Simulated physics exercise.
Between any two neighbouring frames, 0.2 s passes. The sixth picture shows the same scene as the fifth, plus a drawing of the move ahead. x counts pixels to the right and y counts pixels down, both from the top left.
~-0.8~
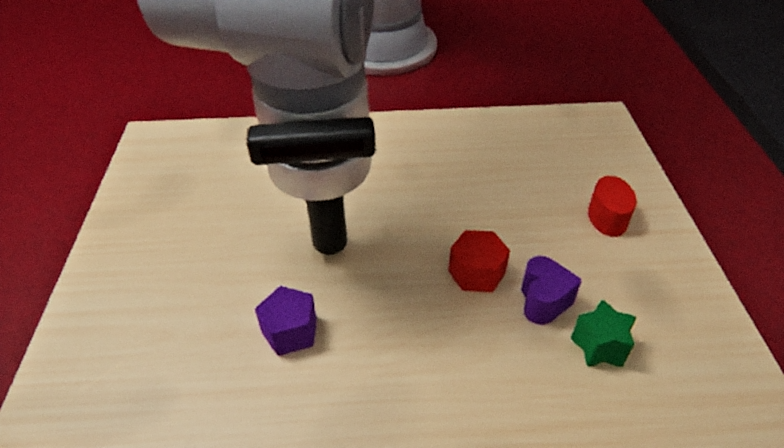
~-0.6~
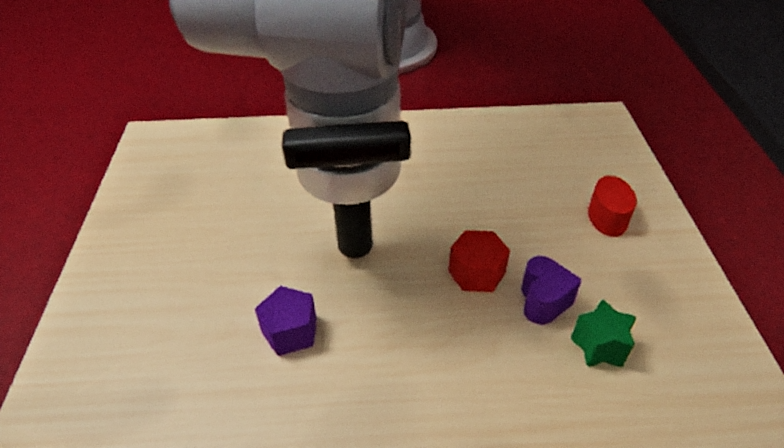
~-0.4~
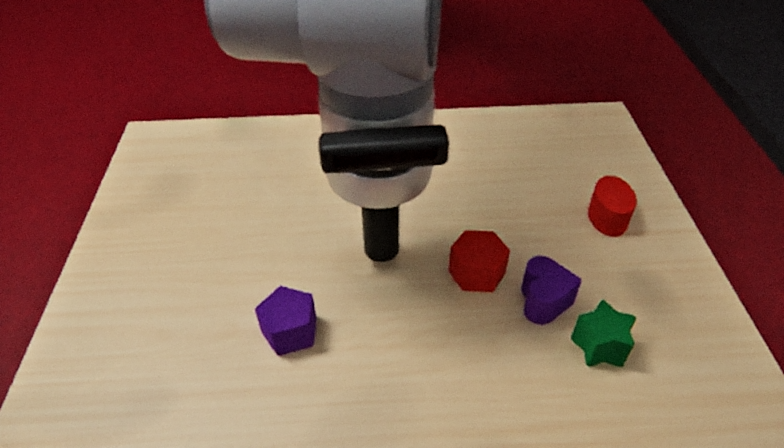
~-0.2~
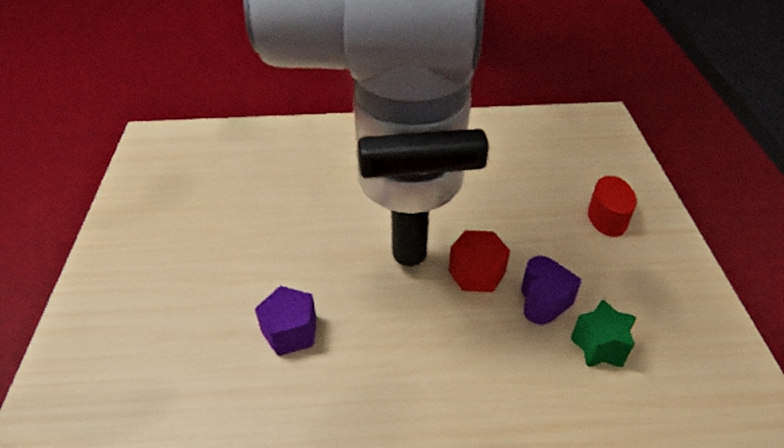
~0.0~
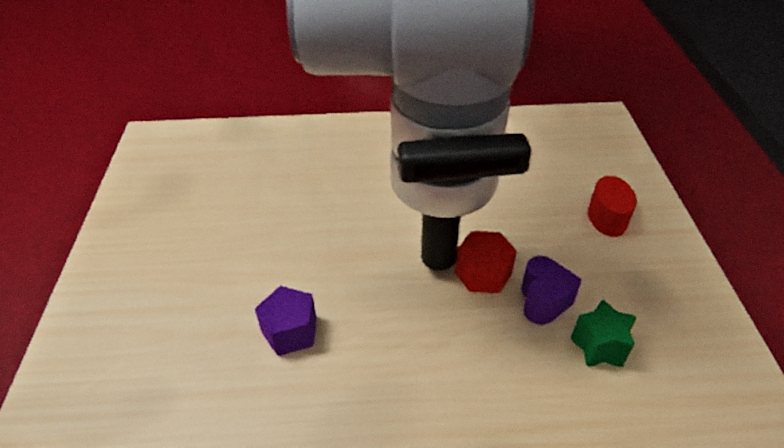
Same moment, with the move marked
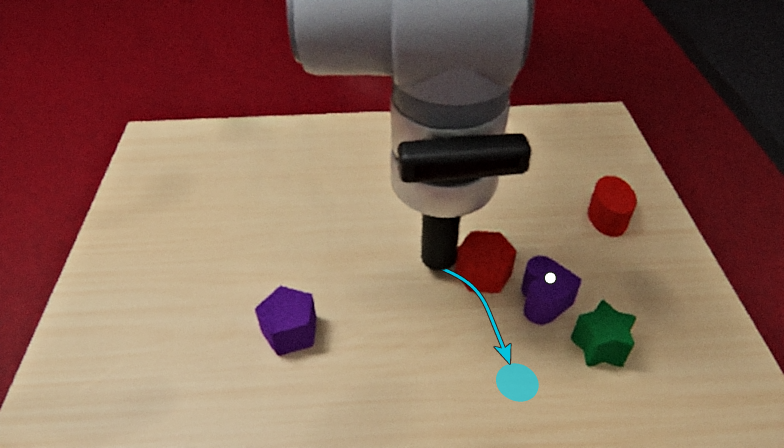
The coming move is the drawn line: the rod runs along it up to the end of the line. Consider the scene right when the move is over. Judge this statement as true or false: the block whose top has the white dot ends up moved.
The statement is correct.
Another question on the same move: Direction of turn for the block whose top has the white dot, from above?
Direction: Clockwise.
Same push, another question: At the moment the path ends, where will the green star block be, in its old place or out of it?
It is still where it was.
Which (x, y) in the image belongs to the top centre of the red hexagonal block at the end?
Its top face will be centred at roughly (523, 256).
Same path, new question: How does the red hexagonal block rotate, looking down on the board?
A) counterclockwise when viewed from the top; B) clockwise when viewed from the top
The answer is A.
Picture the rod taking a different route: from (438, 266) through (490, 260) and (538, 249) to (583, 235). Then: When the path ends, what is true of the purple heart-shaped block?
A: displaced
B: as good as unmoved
I choose A.
The drawn path runs from (438, 266) through (477, 292) and (498, 334) to (517, 382); the dot is on the purple heart-shaped block.
The first path, step by step. One third of the way, rod (479, 283); red hexagonal block (522, 256), turned 50° anticlockwise; purple heart-shaped block (567, 278), turned 40° clockwise.
Two thirds of the way, rod (500, 326); red hexagonal block (523, 256), turned 55° anticlockwise; purple heart-shaped block (569, 278), turned 40° clockwise.
At the end, rod (520, 373); red hexagonal block (523, 256), turned 55° anticlockwise; purple heart-shaped block (569, 278), turned 40° clockwise; green star block not moved.
